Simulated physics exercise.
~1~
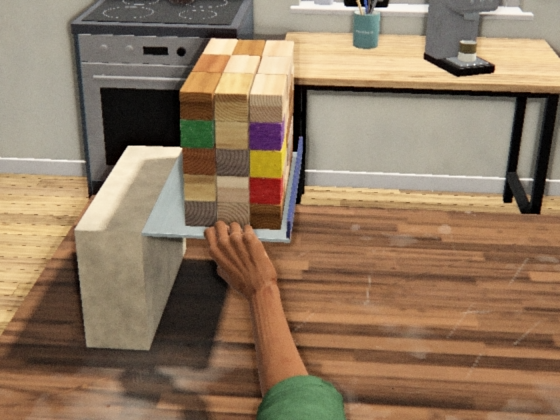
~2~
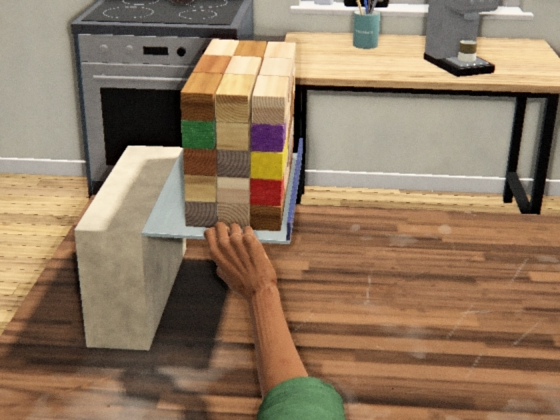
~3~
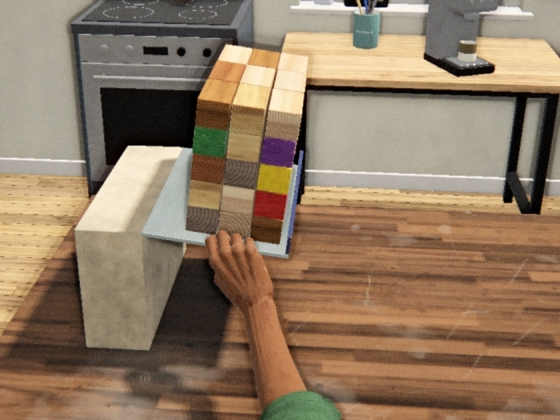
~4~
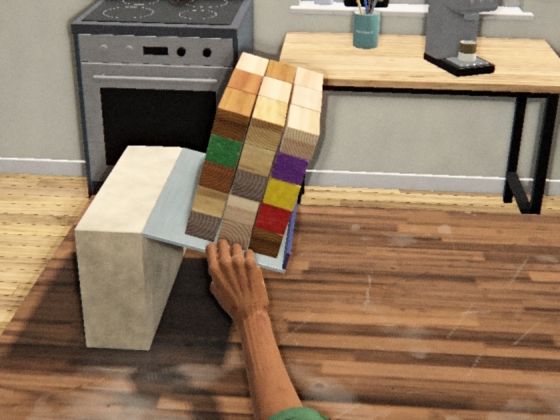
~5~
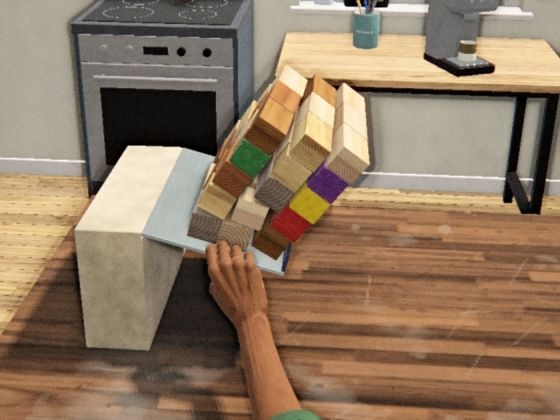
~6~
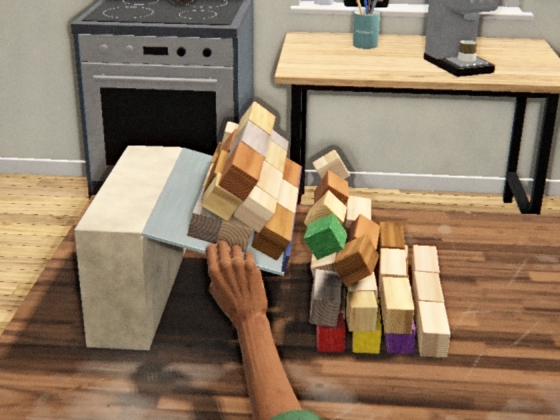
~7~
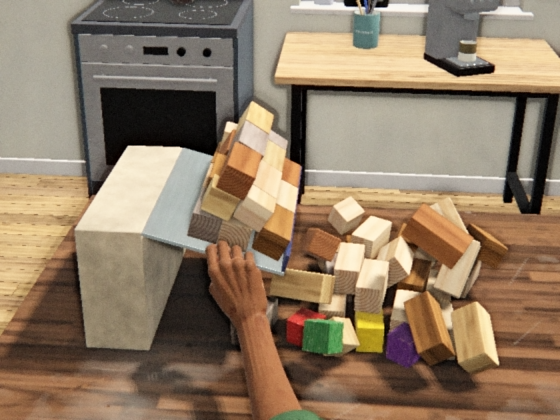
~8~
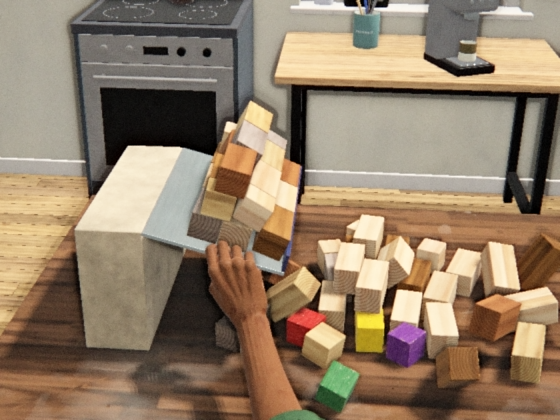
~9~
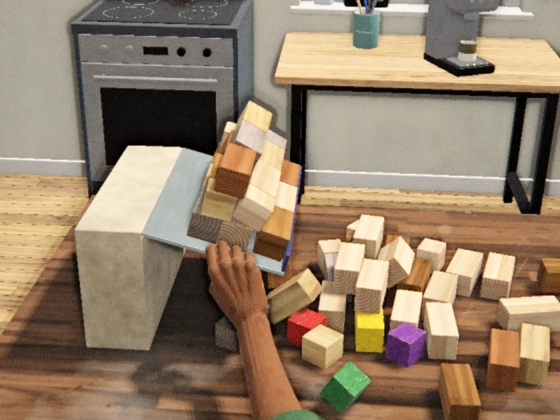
The clip opens on a neat stack of wooden blocks, a few coloured green, purple, yellow and red, resting on a pale blue tray beside a light slab, with a hand at the tray's near edge. The tray droops slightly at its right side, and the stack tilts with it. The leaning columns separate and topple rightward, spilling blocks onto the wooden tabletop. They tumble and scatter while a jumbled heap stays on the sloping tray. At the end, the red, yellow, purple and green blocks all lie on the tabletop among the scattered plain ones.
